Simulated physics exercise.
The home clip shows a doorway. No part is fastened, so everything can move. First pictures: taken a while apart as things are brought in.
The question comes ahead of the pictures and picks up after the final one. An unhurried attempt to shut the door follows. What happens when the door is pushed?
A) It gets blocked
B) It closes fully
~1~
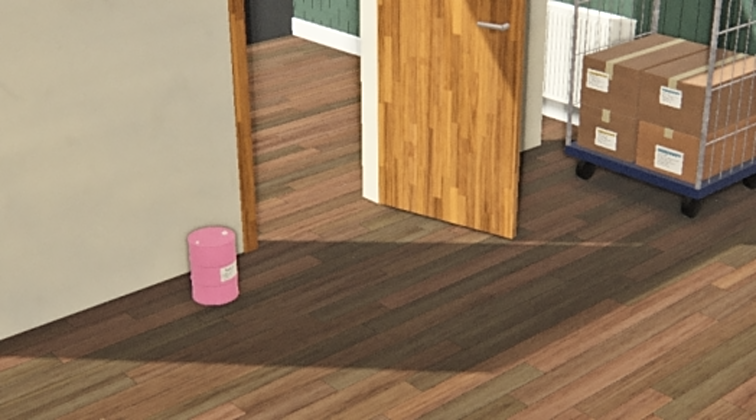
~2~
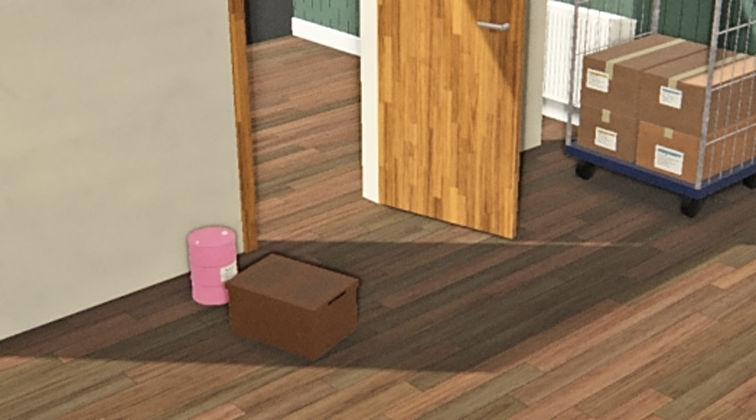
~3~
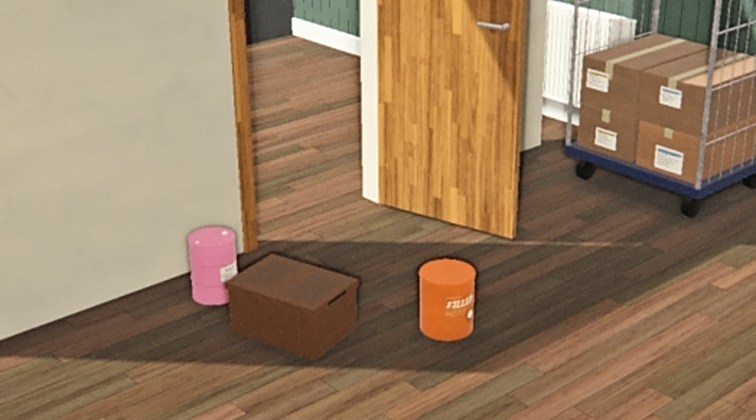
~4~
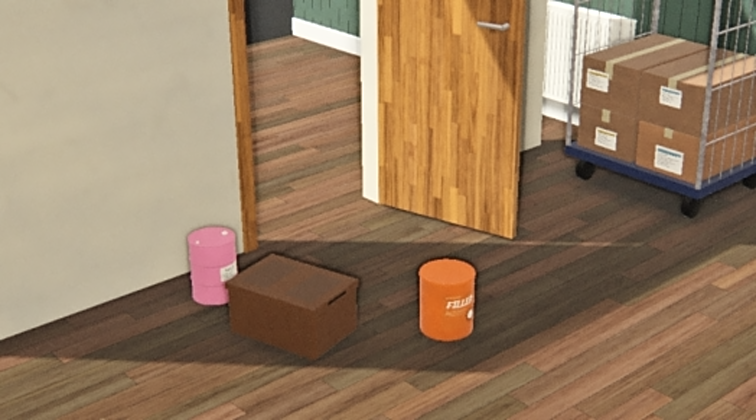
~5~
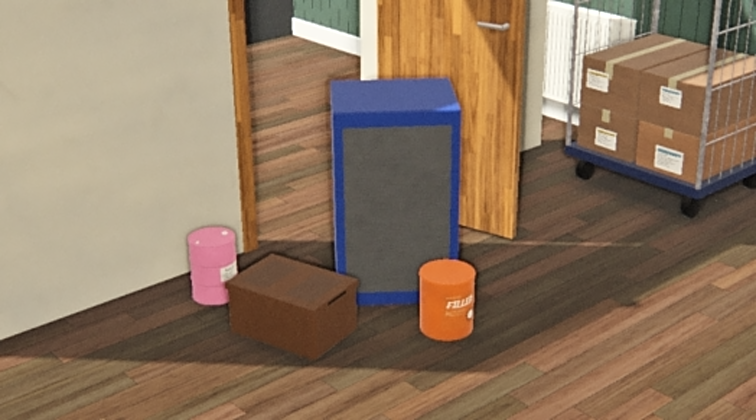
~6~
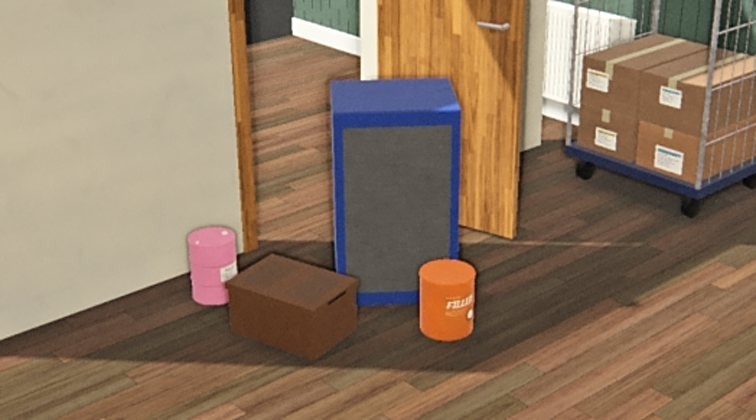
A, it gets blocked.
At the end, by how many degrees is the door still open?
Near 75° open.
Then, 0.60 s on from there, door at 93°.
Then, 0.90 s on from there, door at 80°.
In the end, door at 76°; all 4 unmoved. At the end, from the last picture's camera, blue appliance near (393, 192).
